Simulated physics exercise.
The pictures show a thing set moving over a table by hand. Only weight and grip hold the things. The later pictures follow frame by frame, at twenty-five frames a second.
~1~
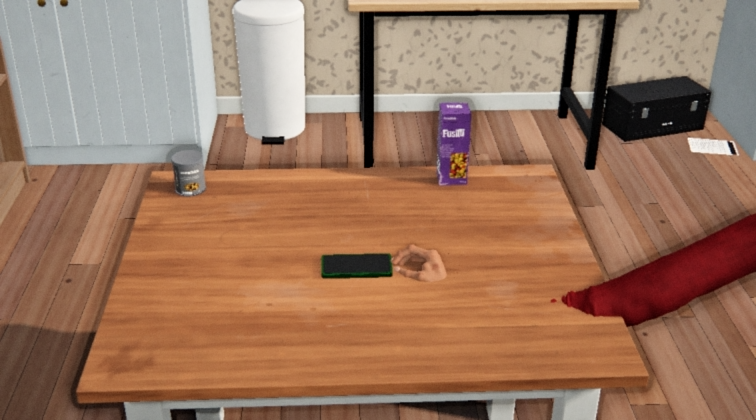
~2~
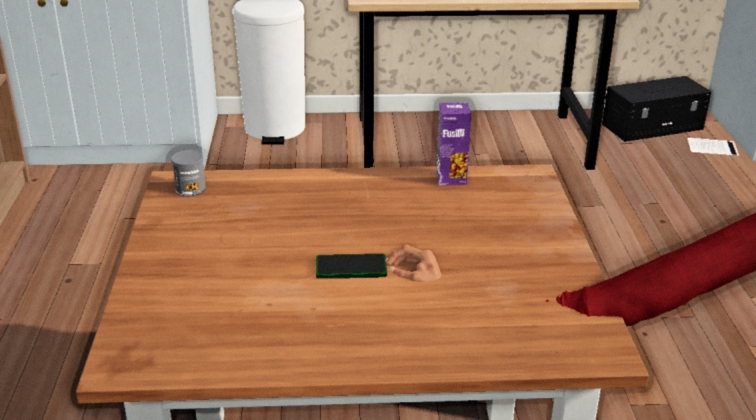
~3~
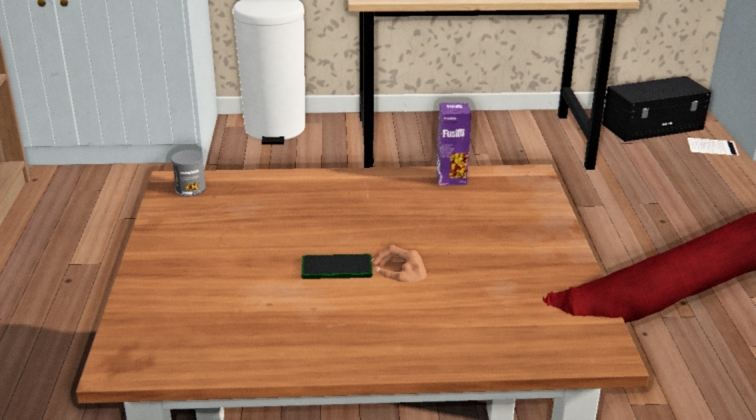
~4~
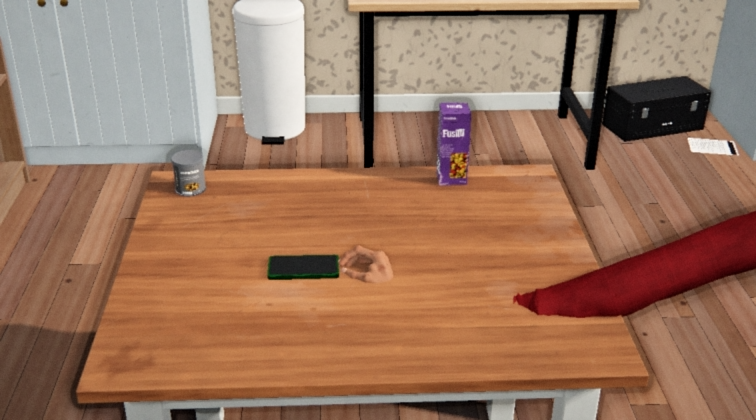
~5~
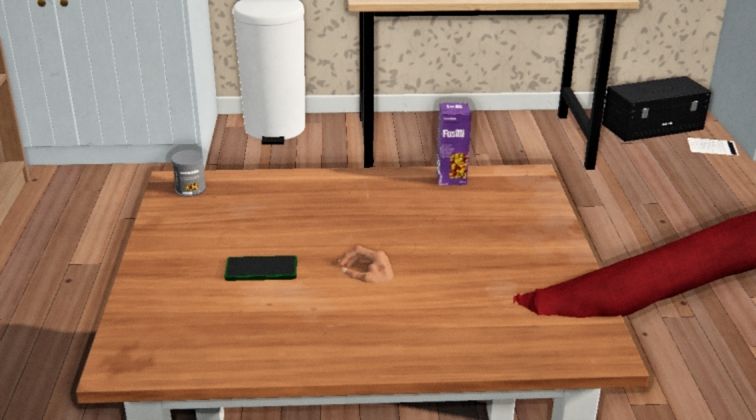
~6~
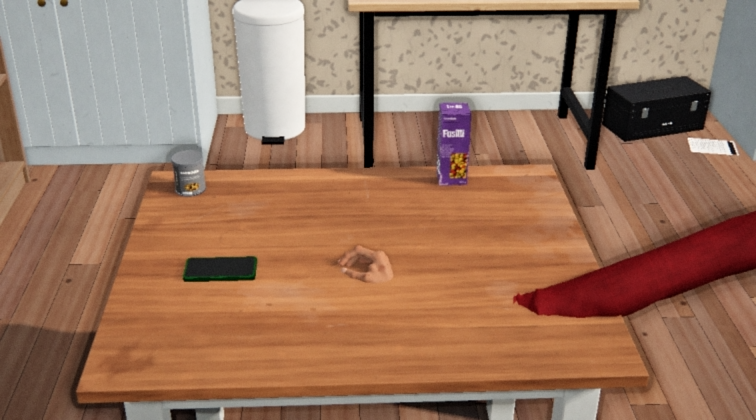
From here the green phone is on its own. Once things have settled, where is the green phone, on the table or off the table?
The green phone falls off the table.
Then, 0.20 s on from there, green phone now off the table.
Then, 0.50 s on from there, things are still on the move.
In the end, off the table, green phone.
